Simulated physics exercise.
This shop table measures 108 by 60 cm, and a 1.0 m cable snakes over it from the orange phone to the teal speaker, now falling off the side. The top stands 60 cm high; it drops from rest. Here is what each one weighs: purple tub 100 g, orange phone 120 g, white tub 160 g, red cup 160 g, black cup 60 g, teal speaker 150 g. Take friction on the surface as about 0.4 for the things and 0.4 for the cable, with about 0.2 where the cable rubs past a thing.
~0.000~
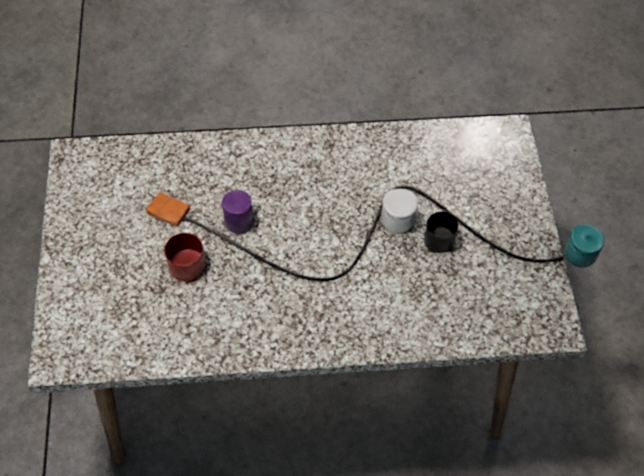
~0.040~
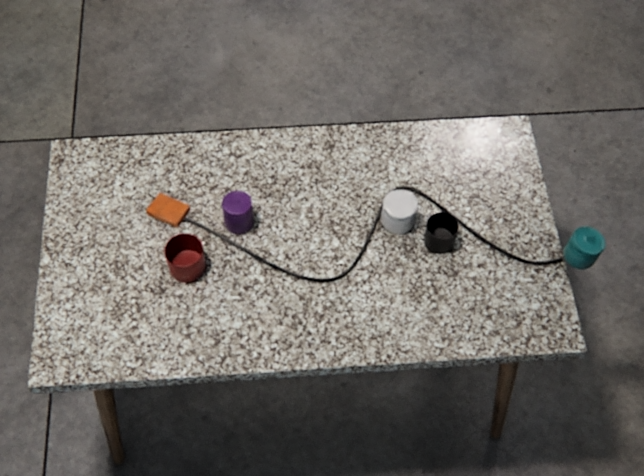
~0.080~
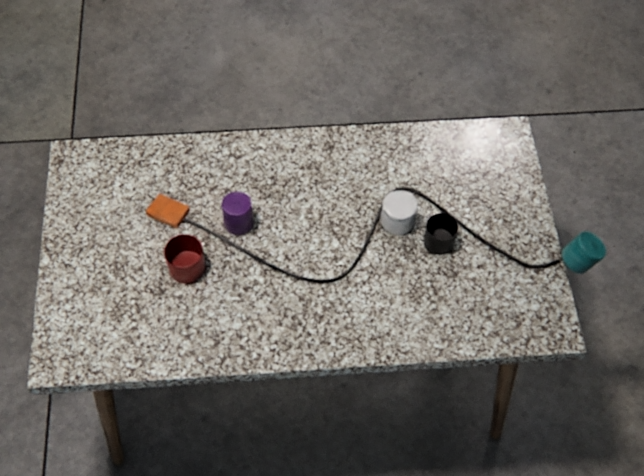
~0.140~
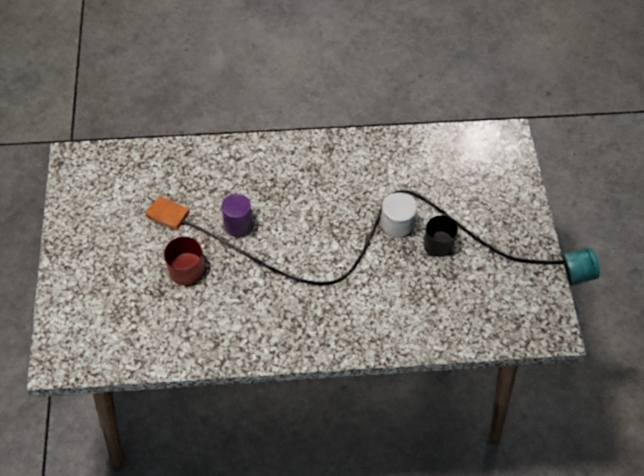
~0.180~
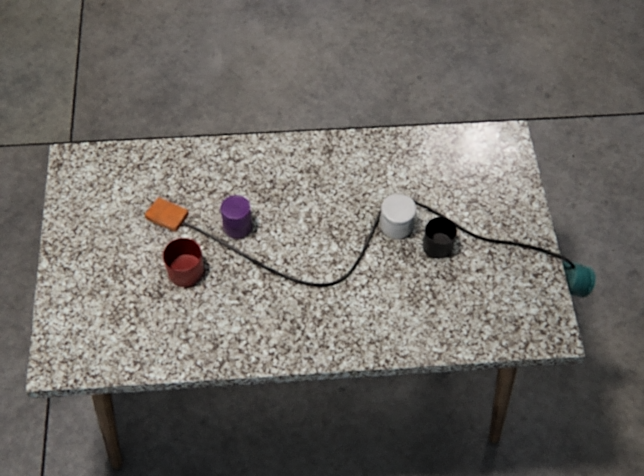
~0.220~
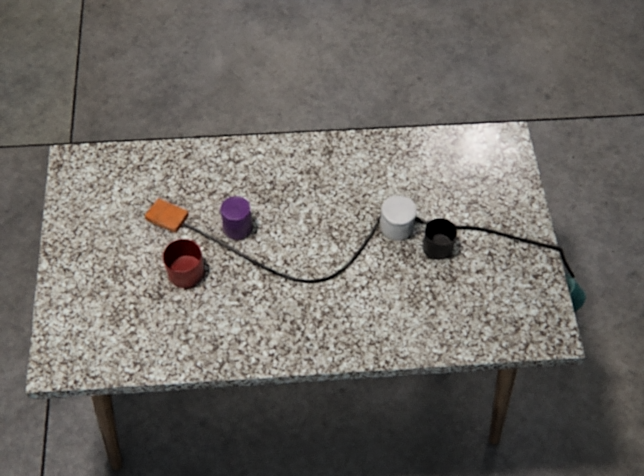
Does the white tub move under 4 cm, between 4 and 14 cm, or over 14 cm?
Under 4 cm.
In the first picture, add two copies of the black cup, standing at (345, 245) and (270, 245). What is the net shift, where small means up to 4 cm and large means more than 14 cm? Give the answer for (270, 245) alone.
Moderate.
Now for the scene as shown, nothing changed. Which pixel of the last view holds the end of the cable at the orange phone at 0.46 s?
It's at around pixel (222, 227).
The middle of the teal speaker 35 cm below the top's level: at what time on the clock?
It gets there at roughly 0.50 s.
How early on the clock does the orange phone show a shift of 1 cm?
Orange phone: Roughly 0.34 s.
By 0.5 s, the cable's tail end at (222, 227); teal speaker over the edge, orange phone 8 cm off its start, purple tub 6 cm off its start.
By 0.7 s, the cable's tail end at (259, 227); teal speaker over the edge, orange phone 16 cm off its start, purple tub 6 cm off its start.
By 1.0 s, the cable's tail end at (289, 223); orange phone 22 cm off its start at (270, 222), teal speaker over the edge, purple tub 6 cm off its start at (240, 184).
By 1.2 s, the cable's tail end at (313, 221); orange phone 27 cm off its start, teal speaker over the edge, purple tub 6 cm off its start.
By 2.4 s, the cable's tail end at (313, 221); white tub 1 cm off its start at (400, 212), orange phone 27 cm off its start at (293, 219), teal speaker over the edge, purple tub 6 cm off its start at (240, 184).
